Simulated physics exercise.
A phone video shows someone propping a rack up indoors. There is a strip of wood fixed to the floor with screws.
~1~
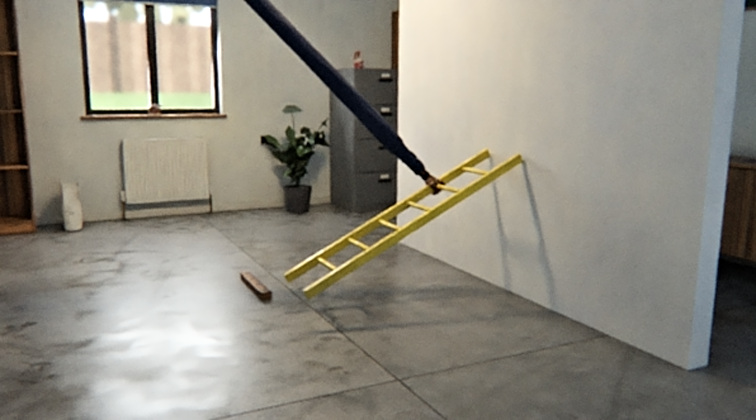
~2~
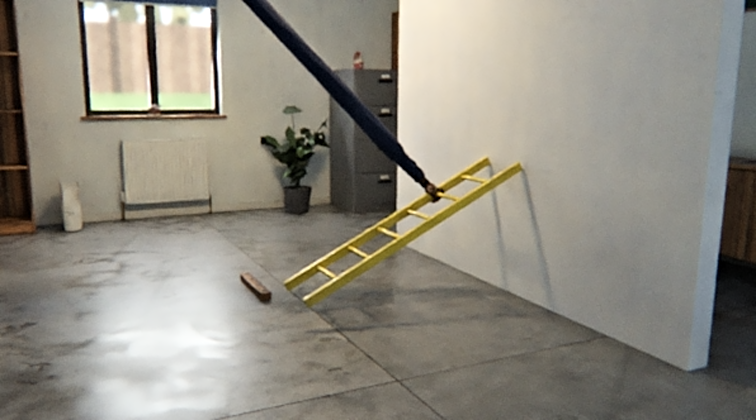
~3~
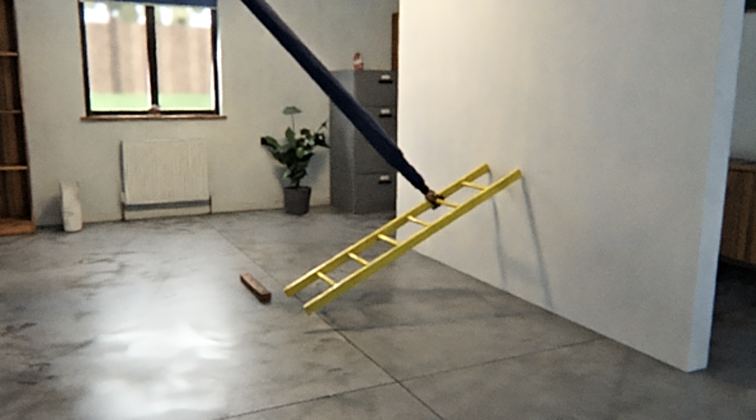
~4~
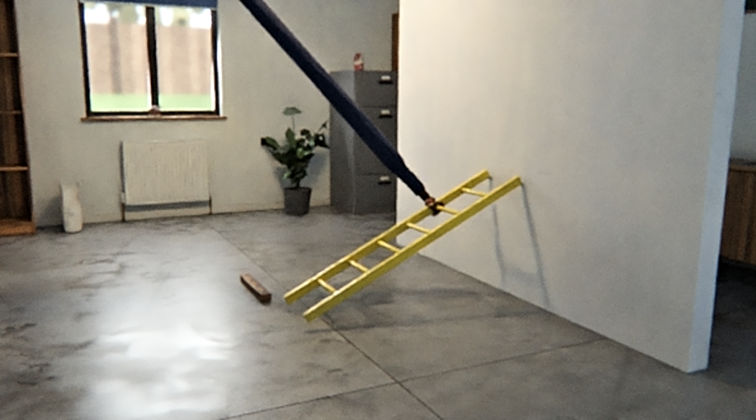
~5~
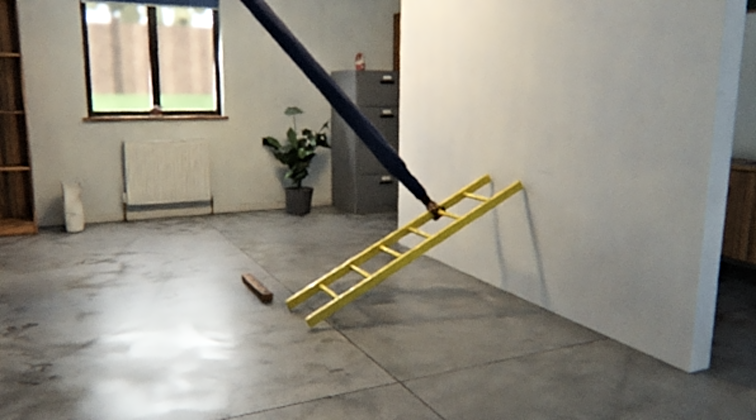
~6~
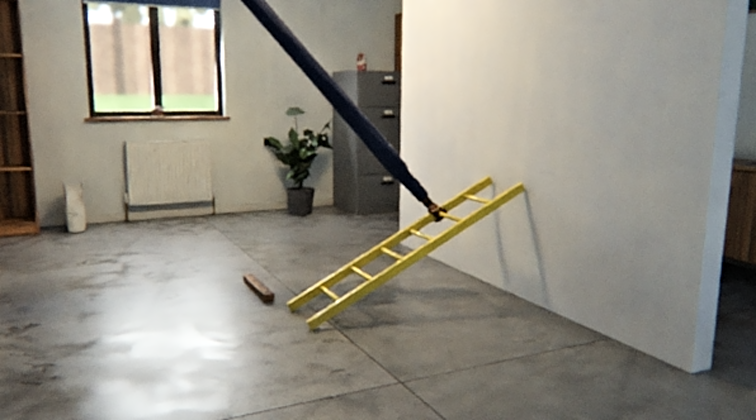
A long dark-sleeved arm reaches down from the top and holds a yellow ladder-like rack slanted against a white wall, in a grey-floored room seen from slightly above. A small brown batten lies left of the rack's foot, with a window, radiator, plant and grey cabinet behind. The arm lowers the rack slightly, its foot shifting a little nearer, while the view barely moves.
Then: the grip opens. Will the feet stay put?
Most likely it is going to collapse.
Then, 0.24 s on from there, yellow rack turned 8° from its first pose near (403, 263).
Then, 0.34 s on from there, yellow rack turned 20° from its first pose near (398, 288).
Then, 0.46 s on from there, yellow rack turned 27° from its first pose near (396, 295).
In the end, the yellow rack gives way at the feet, near (396, 302).
